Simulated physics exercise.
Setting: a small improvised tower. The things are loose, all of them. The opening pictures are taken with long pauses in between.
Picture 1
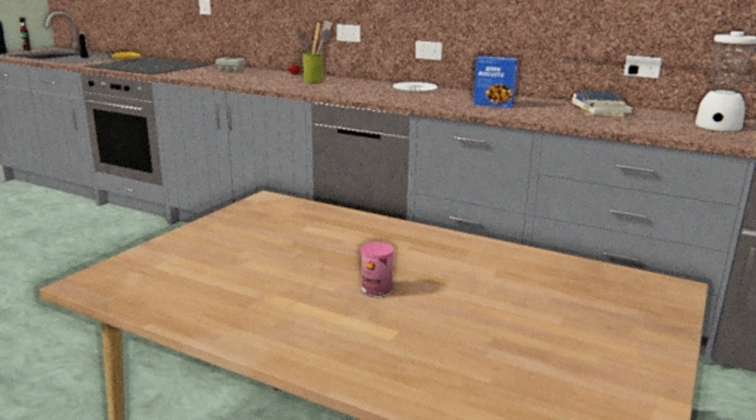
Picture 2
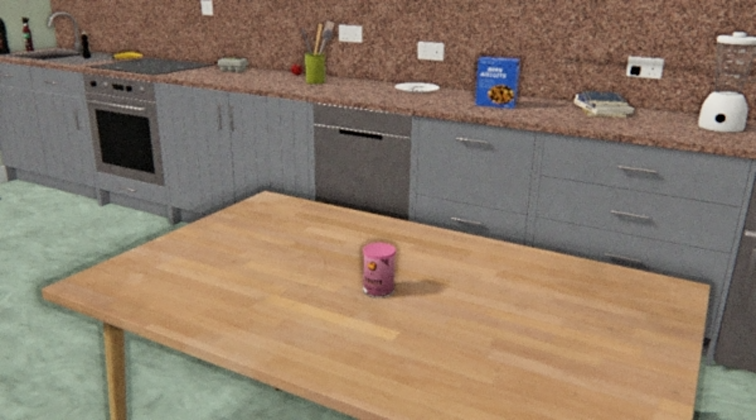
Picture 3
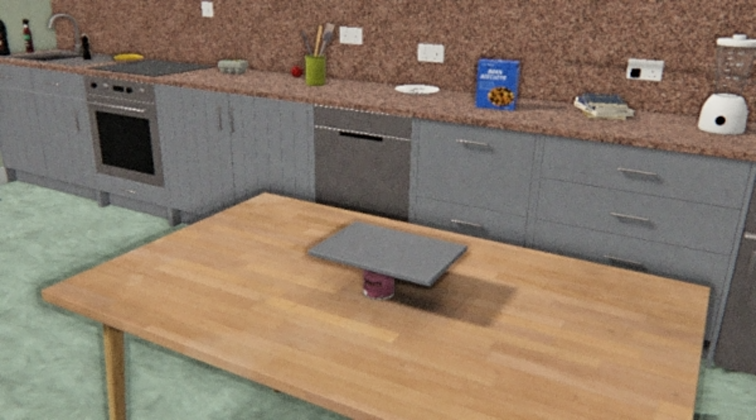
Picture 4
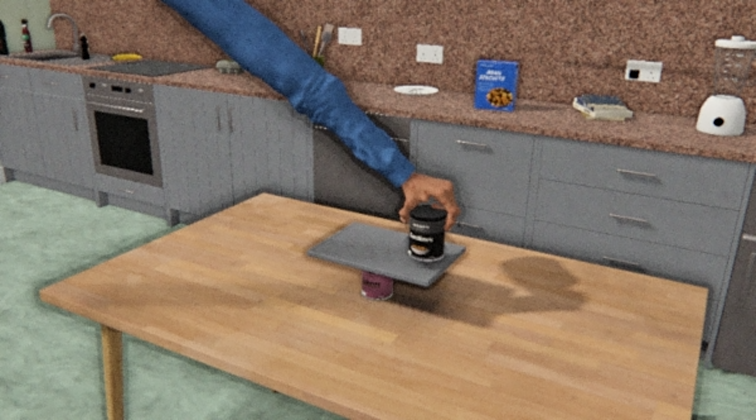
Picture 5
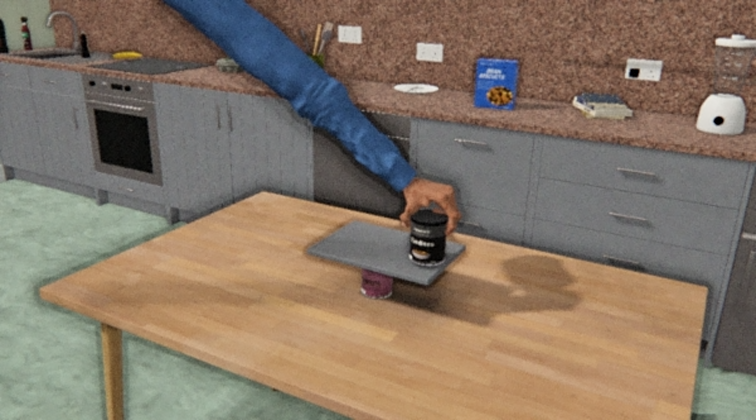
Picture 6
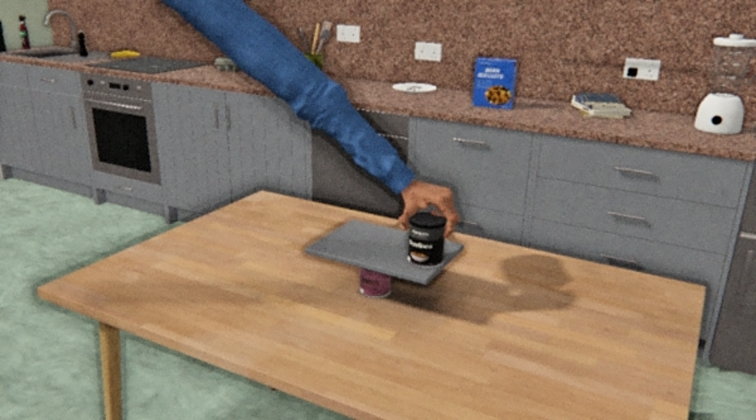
A grey board appeared on top of a small pink tin on the wooden table, and then a hand in a blue sleeve lowered a black tin onto the board's right side and kept holding it.
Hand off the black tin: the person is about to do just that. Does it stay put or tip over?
I expect failure here.
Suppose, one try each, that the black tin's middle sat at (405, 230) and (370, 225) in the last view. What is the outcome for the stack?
First case: It collapses; second case: It remains standing.
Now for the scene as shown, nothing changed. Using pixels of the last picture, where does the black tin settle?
It ends up close to (462, 296).
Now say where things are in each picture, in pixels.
The last thing is not in view yet; pink tin (377, 270), in the first frame.
The last thing is not in view yet; pink tin (379, 270), in the second frame.
The last thing is not in view yet, in the third frame.
Still above its spot; black tin (427, 233), in the fourth frame.
Still above its spot; black tin (428, 238), in the fifth frame.
Set down, still held; black tin (427, 240), in the sixth frame.
Then, 0.30 s after the last picture, black tin now fallen; grey lid tipped 38° from how it was.
Then, 0.40 s after the last picture, grey lid tipped 52° from how it was.
At rest, fallen, black tin; tipped over in the stack, grey lid; pink tin in place. Seen from the same camera at the end, black tin near (462, 296). The stack comes apart.
